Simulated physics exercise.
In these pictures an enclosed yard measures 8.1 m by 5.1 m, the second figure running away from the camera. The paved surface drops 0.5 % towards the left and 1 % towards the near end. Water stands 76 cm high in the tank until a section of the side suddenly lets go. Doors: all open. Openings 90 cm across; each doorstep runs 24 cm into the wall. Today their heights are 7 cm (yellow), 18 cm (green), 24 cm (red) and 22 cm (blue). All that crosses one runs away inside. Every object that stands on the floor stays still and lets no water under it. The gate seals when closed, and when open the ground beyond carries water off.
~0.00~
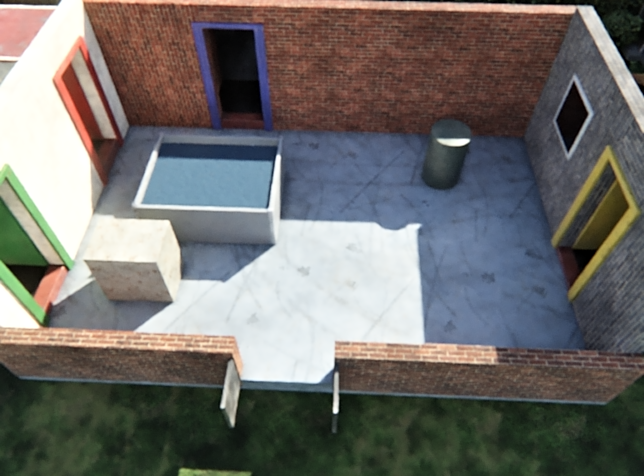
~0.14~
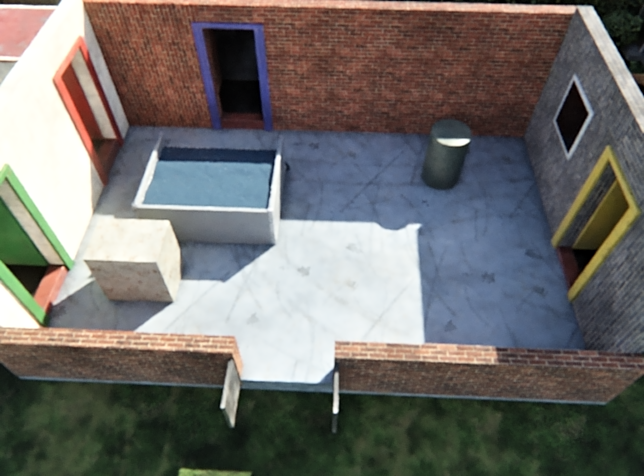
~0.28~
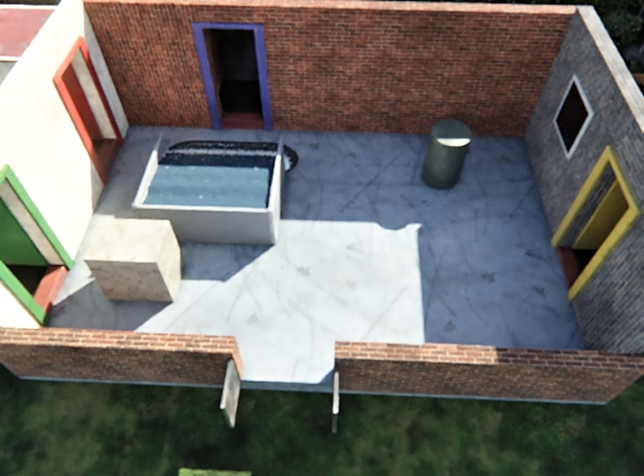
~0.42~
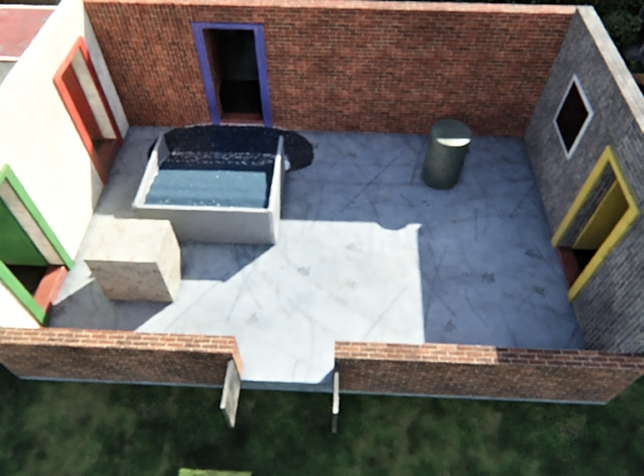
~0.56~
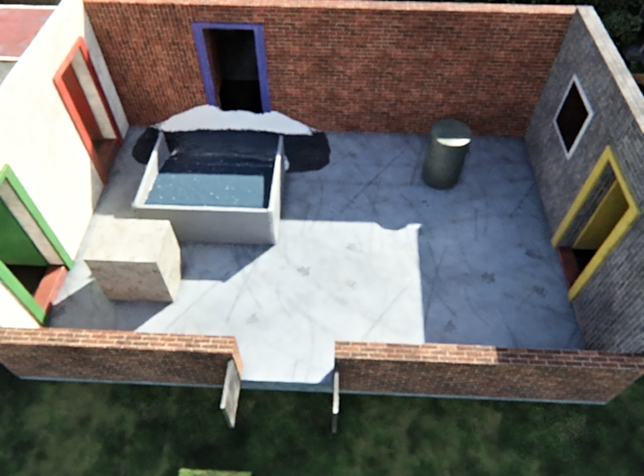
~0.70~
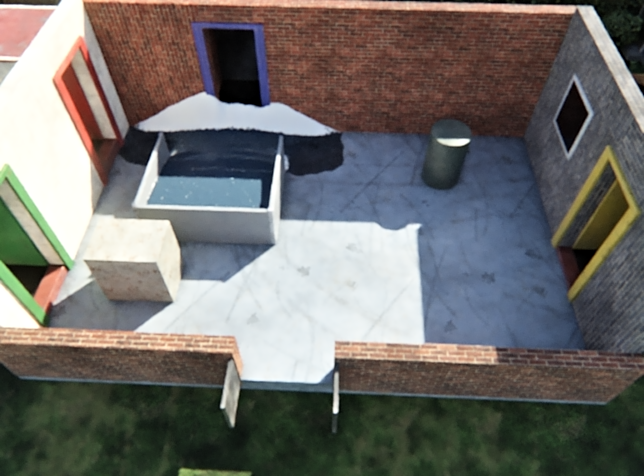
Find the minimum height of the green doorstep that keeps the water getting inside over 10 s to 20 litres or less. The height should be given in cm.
Roughly 8 cm.
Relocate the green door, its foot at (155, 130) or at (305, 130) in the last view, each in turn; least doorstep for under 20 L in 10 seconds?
Roughly 28 cm, then roughly 26 cm.
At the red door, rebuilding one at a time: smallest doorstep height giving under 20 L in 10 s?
Red: Roughly 22 cm.
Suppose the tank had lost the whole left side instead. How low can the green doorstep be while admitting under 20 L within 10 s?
Some 21 cm.
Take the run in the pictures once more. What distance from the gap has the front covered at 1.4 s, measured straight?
Front distance: Approx. 4.0 m.
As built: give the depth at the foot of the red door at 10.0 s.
About 7.5 centimetres.
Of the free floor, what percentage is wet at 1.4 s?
Near 20 per cent is wet.
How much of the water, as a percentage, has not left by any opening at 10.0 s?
I'd estimate some 86 in a hundred.
After 1.4 s water covers 20 % of the floor, deepest (56 cm) near (129, 127); it has not reached the green door.
After 3.0 s water covers 55 % of the floor, deepest (35 cm) near (129, 256); 4 cm at the green door, 0 litres in over its 18 cm doorstep.
After 10.0 s water covers 100 % of the floor, deepest (12 cm) near (528, 220); 9 cm at the green door, 0 litres in over its 18 cm doorstep.
At the green door as built, the water arrived by 2.4 s and peaked near 13 cm at 5.4 s.
With a doorstep of 6.5 cm, 36 litres would have come in within the 10 s; with 9 cm, 14 litres. So under 20 litres takes about 8 cm.
